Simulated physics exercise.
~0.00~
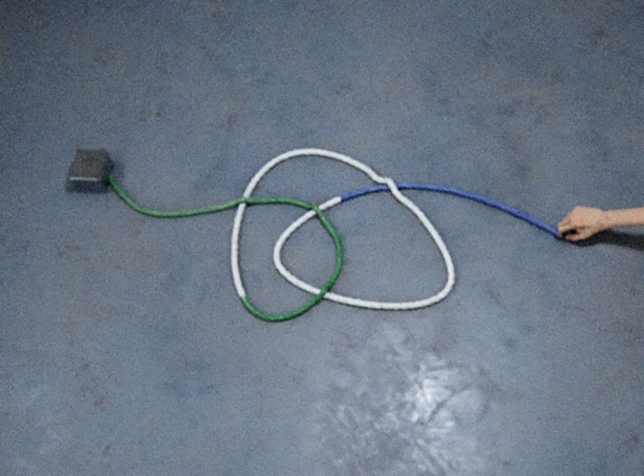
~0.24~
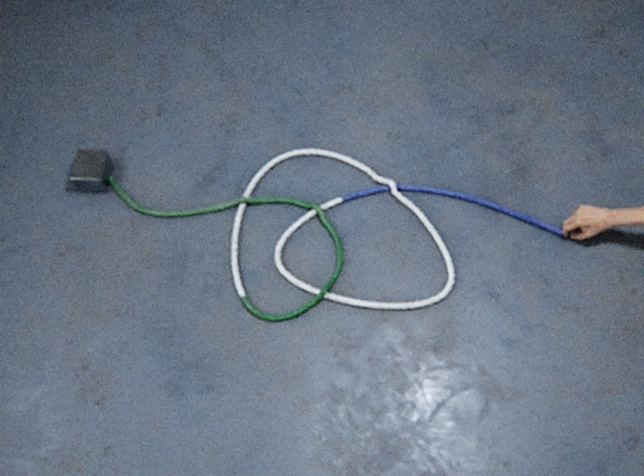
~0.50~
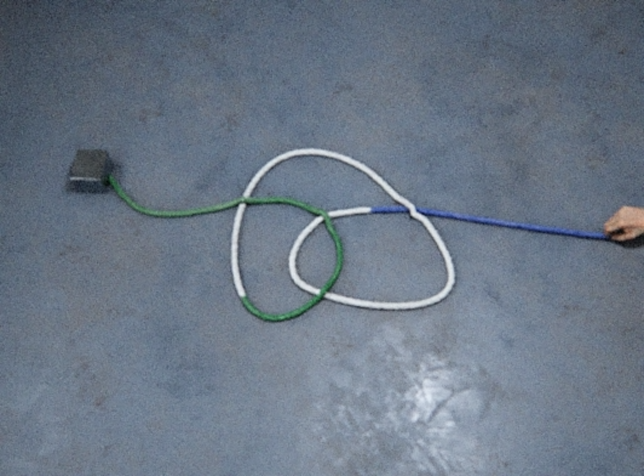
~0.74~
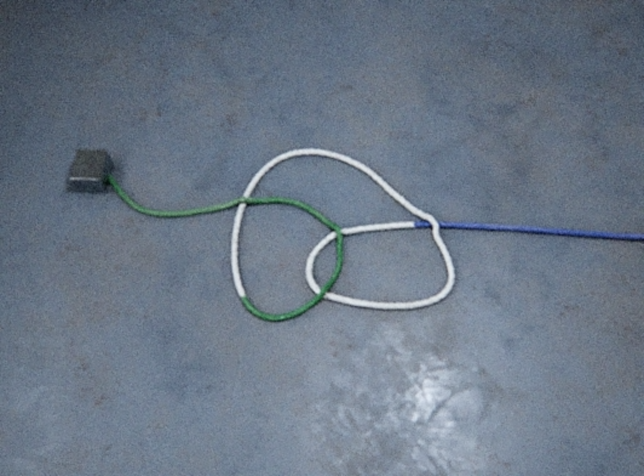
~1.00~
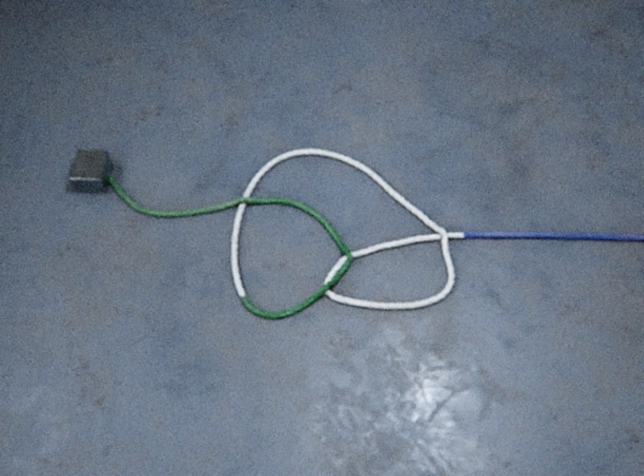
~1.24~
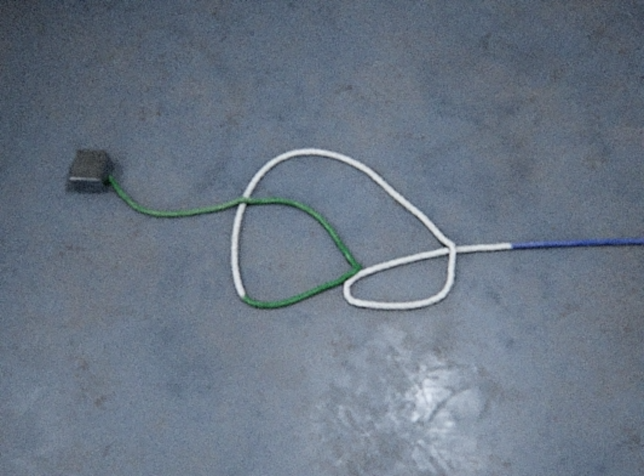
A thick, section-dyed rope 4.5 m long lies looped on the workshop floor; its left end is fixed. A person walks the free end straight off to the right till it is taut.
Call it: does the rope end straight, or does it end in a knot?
It ends straight.
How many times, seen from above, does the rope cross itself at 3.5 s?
1.
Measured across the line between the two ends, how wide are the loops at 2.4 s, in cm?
Some 58 cm.
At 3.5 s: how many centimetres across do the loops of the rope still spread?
The width is around 42 cm.
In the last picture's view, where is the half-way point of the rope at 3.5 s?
That point lies near pixel (469, 217) in the last picture.
After 2.4 s, the ends are 2.8 m apart, loops still 58 cm across.
After 3.5 s, the ends are 3.5 m apart, loops still 42 cm across.
After 4.7 s, the ends are 4.1 m apart, loops still 33 cm across.
After 5.8 s, the ends are 4.5 m apart, and it runs straight.
After 6.1 s, the ends are 4.5 m apart, and it runs straight.
